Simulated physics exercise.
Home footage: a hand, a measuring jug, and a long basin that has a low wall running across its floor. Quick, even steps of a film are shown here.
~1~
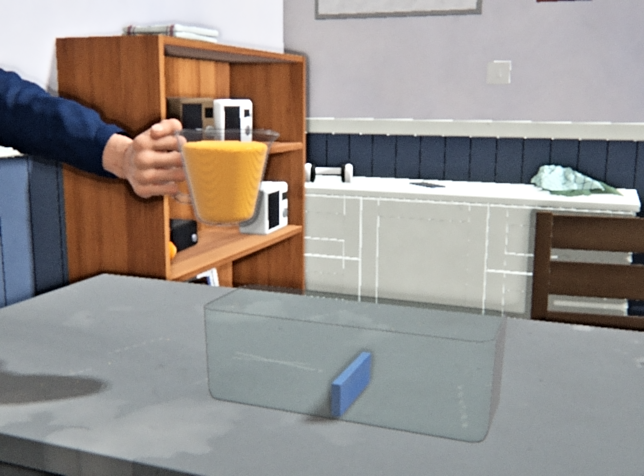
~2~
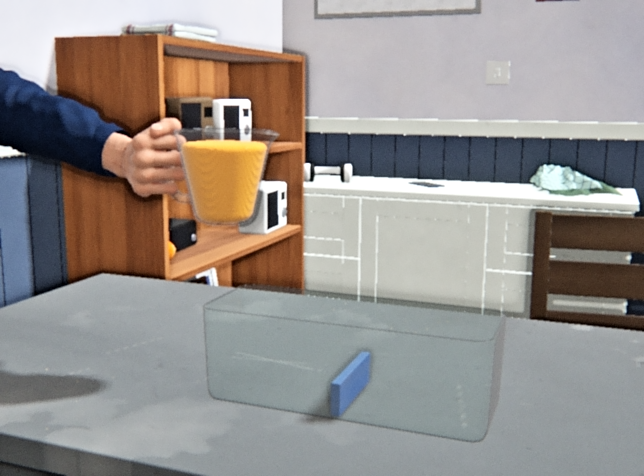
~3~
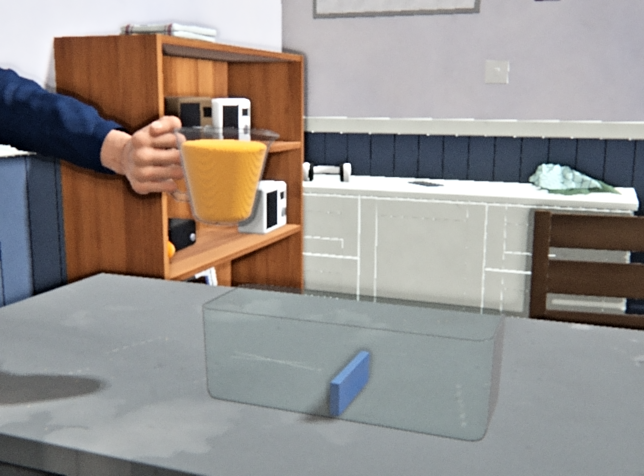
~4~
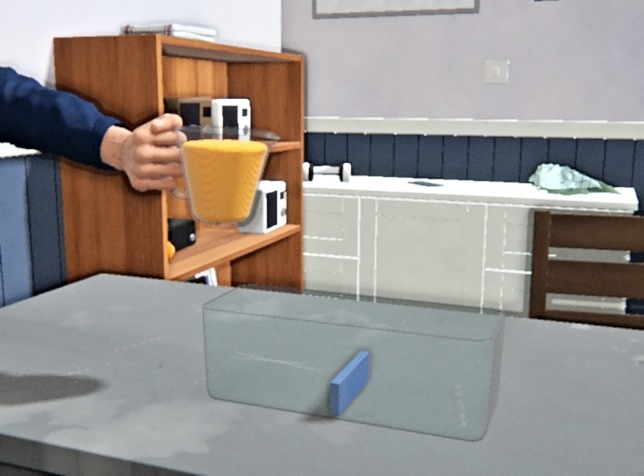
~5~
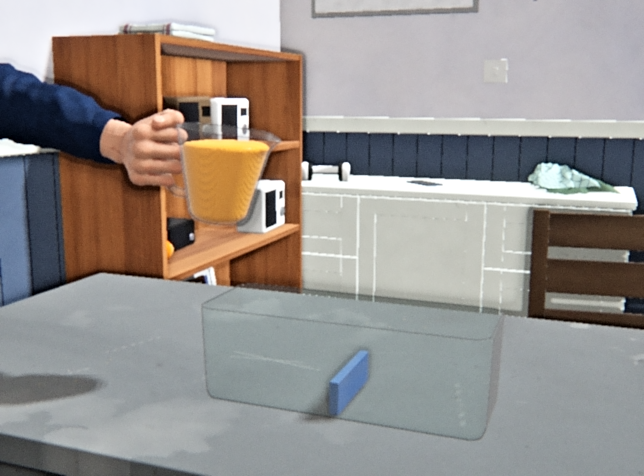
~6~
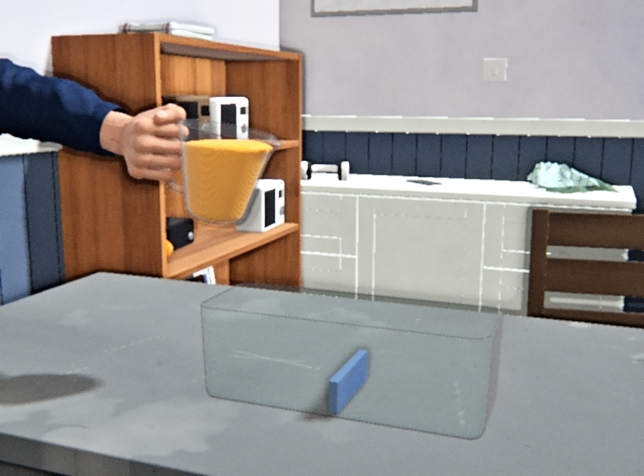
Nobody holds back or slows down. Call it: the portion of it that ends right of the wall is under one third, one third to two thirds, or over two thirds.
Under one third.
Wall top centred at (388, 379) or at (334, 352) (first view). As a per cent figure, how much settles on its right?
You'd get roughly 10 per cent the first time and roughly 45 per cent the second.
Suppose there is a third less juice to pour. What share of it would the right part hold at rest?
Estimated share: Close to 5 per cent.
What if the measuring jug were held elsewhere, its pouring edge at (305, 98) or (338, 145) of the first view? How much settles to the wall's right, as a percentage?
In order: Close to 80 and 95 percent.
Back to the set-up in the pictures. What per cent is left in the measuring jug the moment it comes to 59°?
75 per cent, roughly.
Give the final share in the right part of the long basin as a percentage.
It is close to 15 per cent.
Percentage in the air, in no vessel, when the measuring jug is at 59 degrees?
Share out of both vessels: Approx. 20 %.
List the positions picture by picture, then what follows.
Tilt 0°; pouring edge (278, 134); surface from (190, 144) to (266, 146); the long basin's rim runs from (224, 297) to (501, 328); the wall's top is at (352, 369), in the first frame.
Tilt 0°; pouring edge (277, 134); surface from (190, 143) to (266, 146), in the second frame.
Tilt 2°; pouring edge (277, 135); surface from (189, 142) to (266, 147), in the third frame.
Tilt 4°; pouring edge (279, 138); surface from (190, 143) to (267, 148), in the fourth frame.
Tilt 7°; pouring edge (279, 141); surface from (191, 143) to (268, 147), in the fifth frame.
Tilt 11°; pouring edge (281, 145); surface from (192, 142) to (271, 148), in the sixth frame.
A moment on, the measuring jug is tipped part way and 74 per cent is still to pour, 6 is left of the wall and 0 right of it.
Next, the measuring jug is tipped on its side and 21 per cent is still to pour, 49 is left of the wall and 12 right of it.
Then the measuring jug is tipped on its side and 1 per cent is still to pour, 81 is left of the wall and 13 right of it.
Later the measuring jug is tipped on its side and 0 per cent is still to pour, 82 is left of the wall and 15 right of it.
In the end 82 per cent lies left of the wall, 14 right of it and 3 outside.
